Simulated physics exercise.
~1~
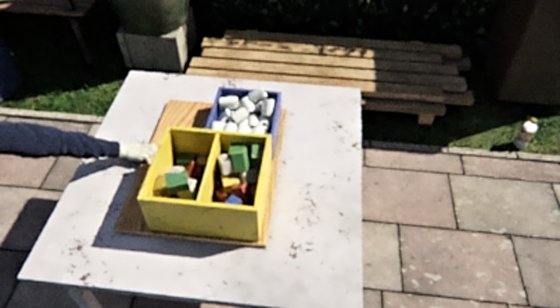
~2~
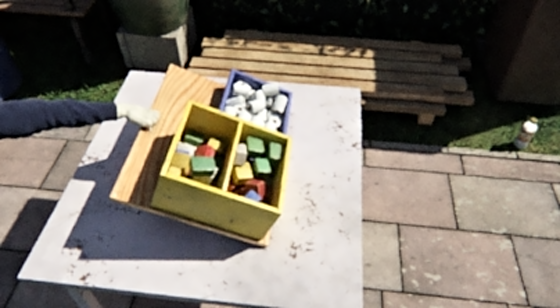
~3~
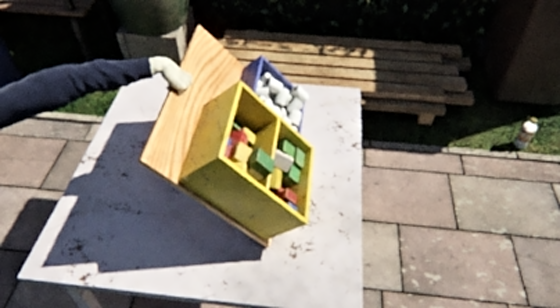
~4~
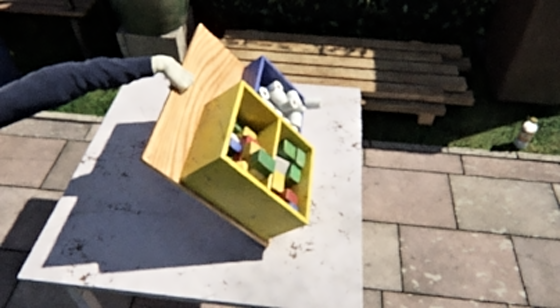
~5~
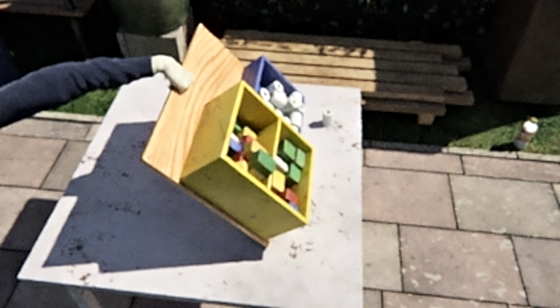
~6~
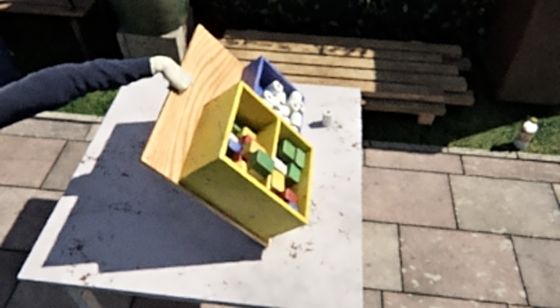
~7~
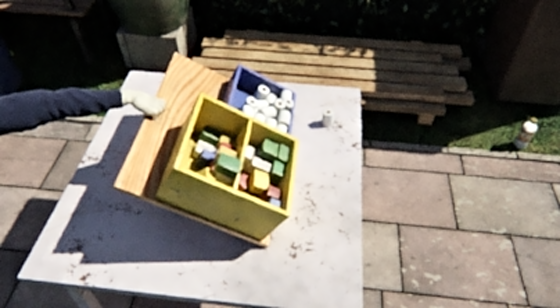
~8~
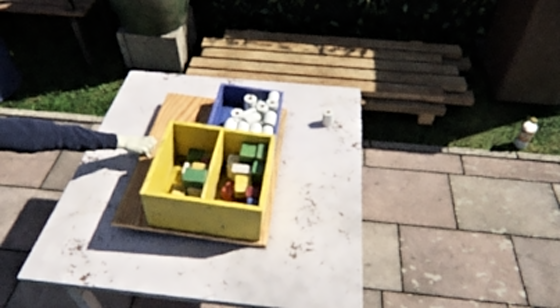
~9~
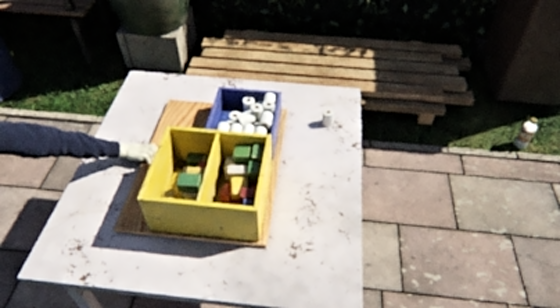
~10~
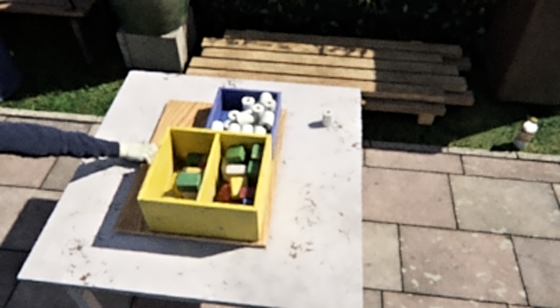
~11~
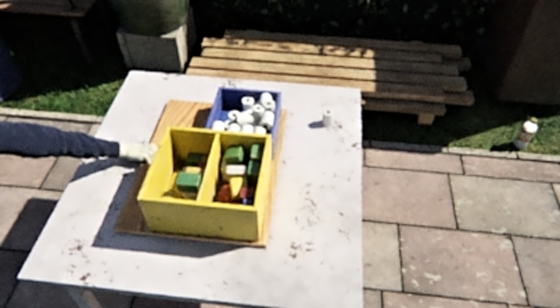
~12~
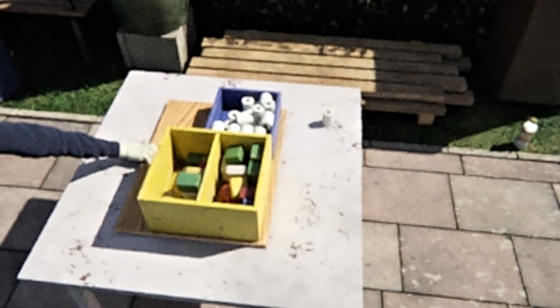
On a sunlit paved patio seen from above, a pale table stands before a slatted wooden bench and a strip of grass. A yellow crate of coloured toy bricks, split by a divider, sits on a wooden board with a smaller blue crate of white paper rolls behind it. A gloved hand at the left raises the board, tipping both crates steeply to the right. One roll drops from the blue crate and comes to stand upright on the table, while the bricks stay inside. The arm lowers the board flat again, and the single roll remains standing at the right.
